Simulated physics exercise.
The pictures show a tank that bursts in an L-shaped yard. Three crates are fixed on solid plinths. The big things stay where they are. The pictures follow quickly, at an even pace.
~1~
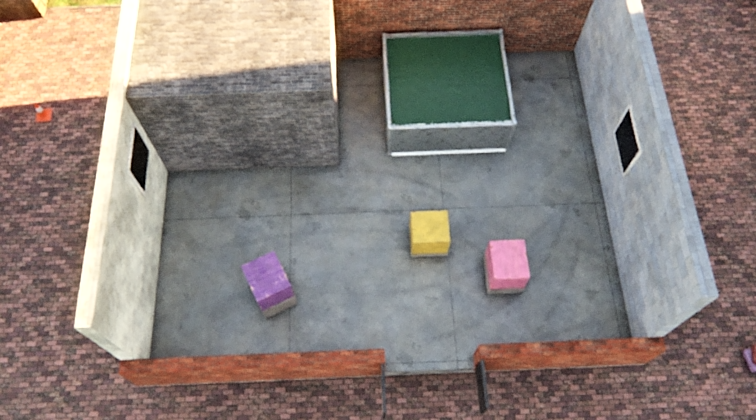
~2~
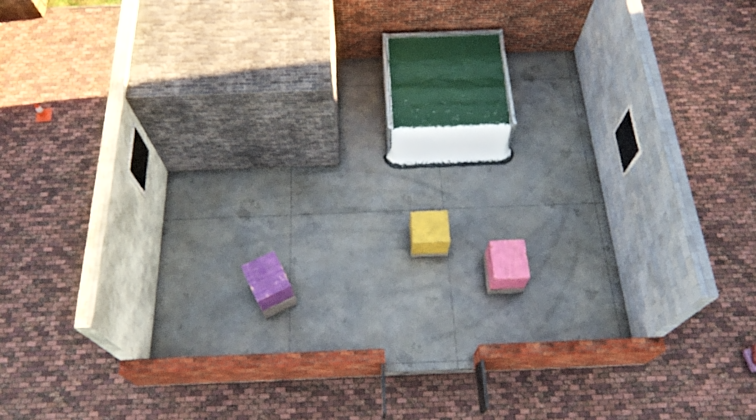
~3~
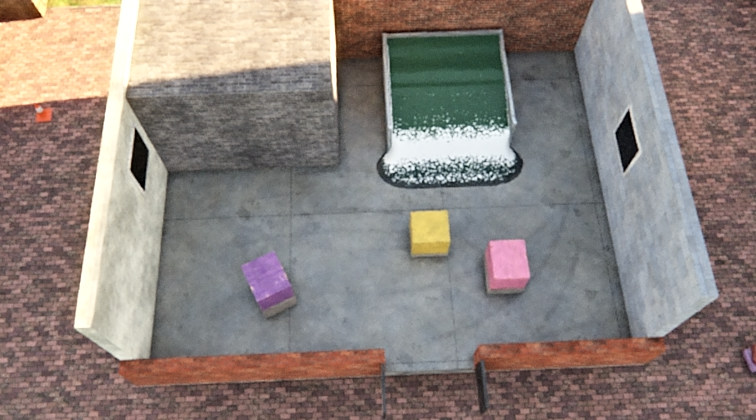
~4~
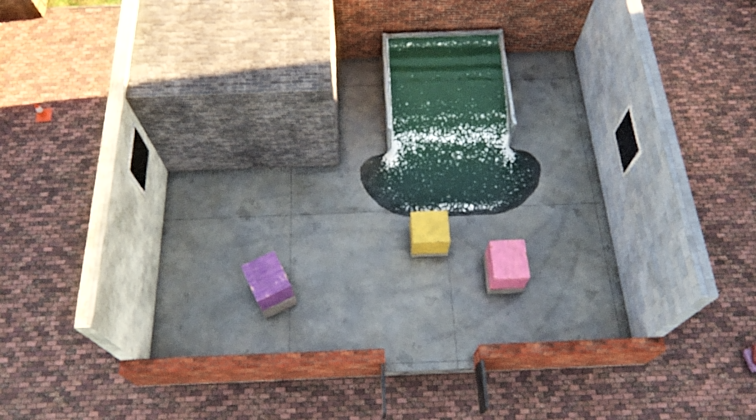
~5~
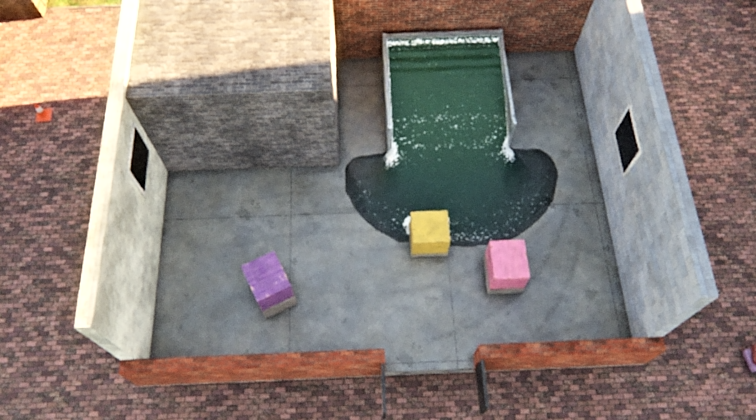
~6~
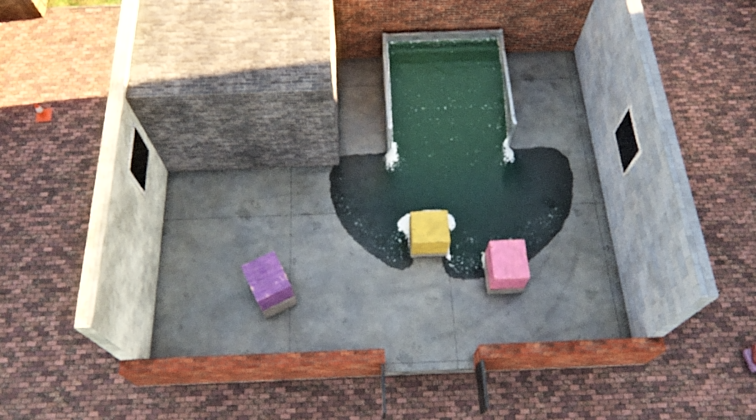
At the start, dark green water sits still in a walled tank at the back of a grey yard holding purple, yellow and pink blocks. The water then pours out of the tank's front in a white, foamy sheet and spreads across the floor in a widening dark pool, surrounding the yellow block and reaching the pink one.
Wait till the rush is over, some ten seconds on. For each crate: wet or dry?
In the end: The purple crate stays dry; the pink crate gets wet; the yellow crate gets wet.
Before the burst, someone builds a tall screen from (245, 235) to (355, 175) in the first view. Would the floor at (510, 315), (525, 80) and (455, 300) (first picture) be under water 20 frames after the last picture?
As listed: Wet, free of water, awash.
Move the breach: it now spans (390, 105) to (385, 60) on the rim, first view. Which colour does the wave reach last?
I say the crate marked pink.
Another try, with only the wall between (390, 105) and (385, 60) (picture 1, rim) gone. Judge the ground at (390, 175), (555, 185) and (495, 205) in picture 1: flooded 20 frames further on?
In that order: Under water, flooded, under water.
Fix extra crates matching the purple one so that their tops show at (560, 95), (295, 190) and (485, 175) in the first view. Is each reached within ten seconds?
In turn: Remains dry, escapes it, takes water.
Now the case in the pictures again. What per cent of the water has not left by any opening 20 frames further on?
Close to 92 %.
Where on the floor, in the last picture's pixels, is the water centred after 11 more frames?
Roughly at (456, 203).
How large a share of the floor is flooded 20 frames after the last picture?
Some 80 per cent.
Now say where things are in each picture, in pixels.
The first frame shows still water in the water tank at (447, 80).
In the second frame, water pours out at (449, 141) and has run to (510, 151).
In the third frame, the front is at (518, 166), out from the gap at (449, 142).
In the fourth frame, the front is at (533, 184), out from the gap at (449, 144).
In the fifth frame, the front is at (543, 209), out from the gap at (449, 144).
In the sixth frame, the front is at a hidden place, out from the gap at (449, 144).
A moment on, water covers 45 % of the floor; the purple crate water round its plinth, the pink crate water round its plinth, the yellow crate water round its plinth.
Next, water covers 55 % of the floor; the purple crate water round its plinth, the pink crate water round its plinth, the yellow crate water round its plinth.
Then, water covers 80 % of the floor; the purple crate water round its plinth, the pink crate water round its plinth, the yellow crate water round its plinth.
Later, water covers 95 % of the floor; the purple crate water round its plinth, the pink crate water round its plinth, the yellow crate water round its plinth.
In the end, water covers 100 % of the floor; the purple crate stayed above the water, the pink crate was topped, the yellow crate was topped.
